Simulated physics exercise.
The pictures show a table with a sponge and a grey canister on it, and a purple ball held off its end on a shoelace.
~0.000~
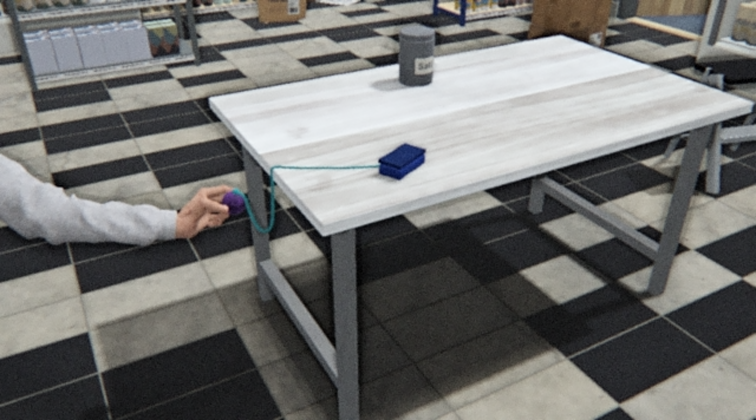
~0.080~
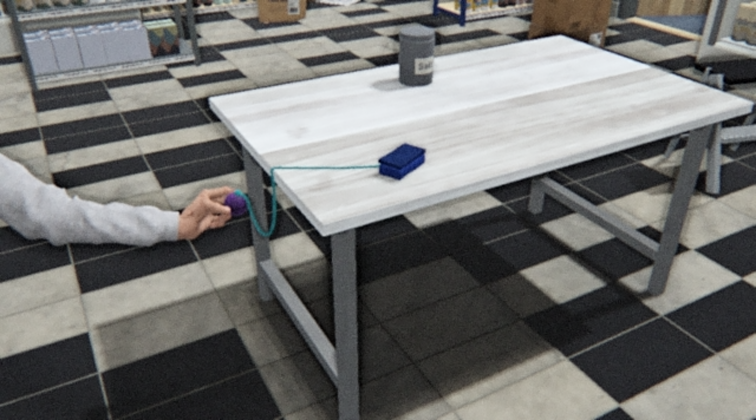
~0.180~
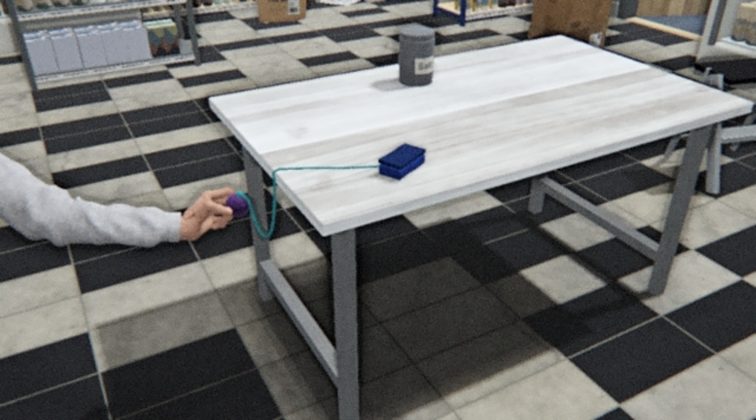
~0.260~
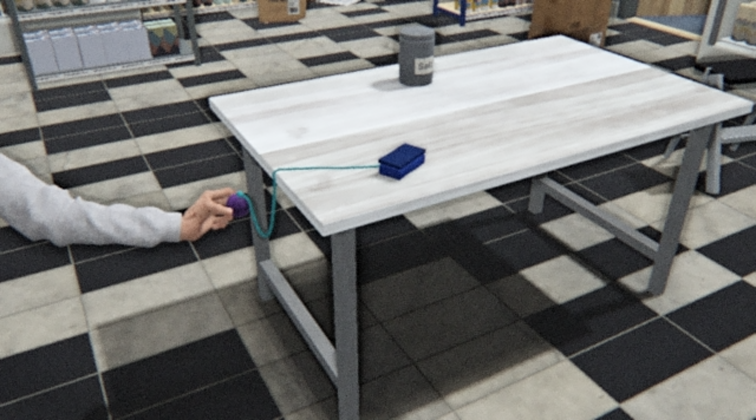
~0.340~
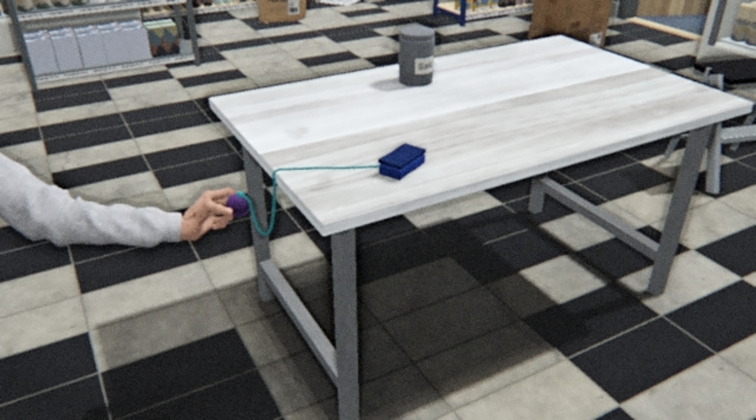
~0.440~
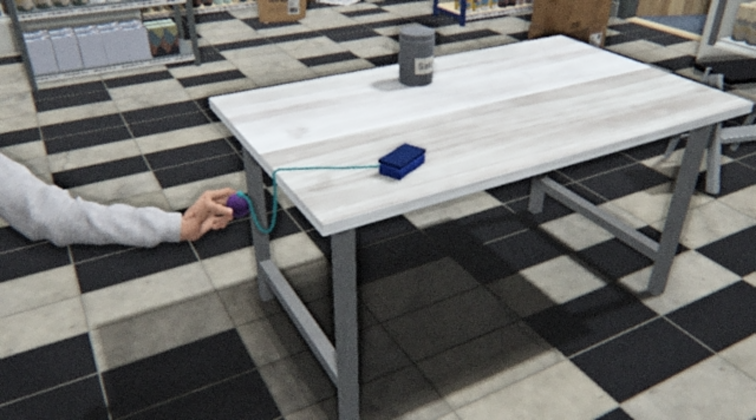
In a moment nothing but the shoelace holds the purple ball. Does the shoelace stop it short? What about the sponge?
The purple ball goes all the way down; the sponge is yanked off.
By 0.88 s, ball in the air near (288, 350); canister still; sponge tugged along near (299, 168).
By 1.26 s, ball on the floor; canister still; sponge down on the floor.
When it is over, ball on the floor; canister still; sponge down on the floor. The purple ball drops all the way and the sponge is dragged off.
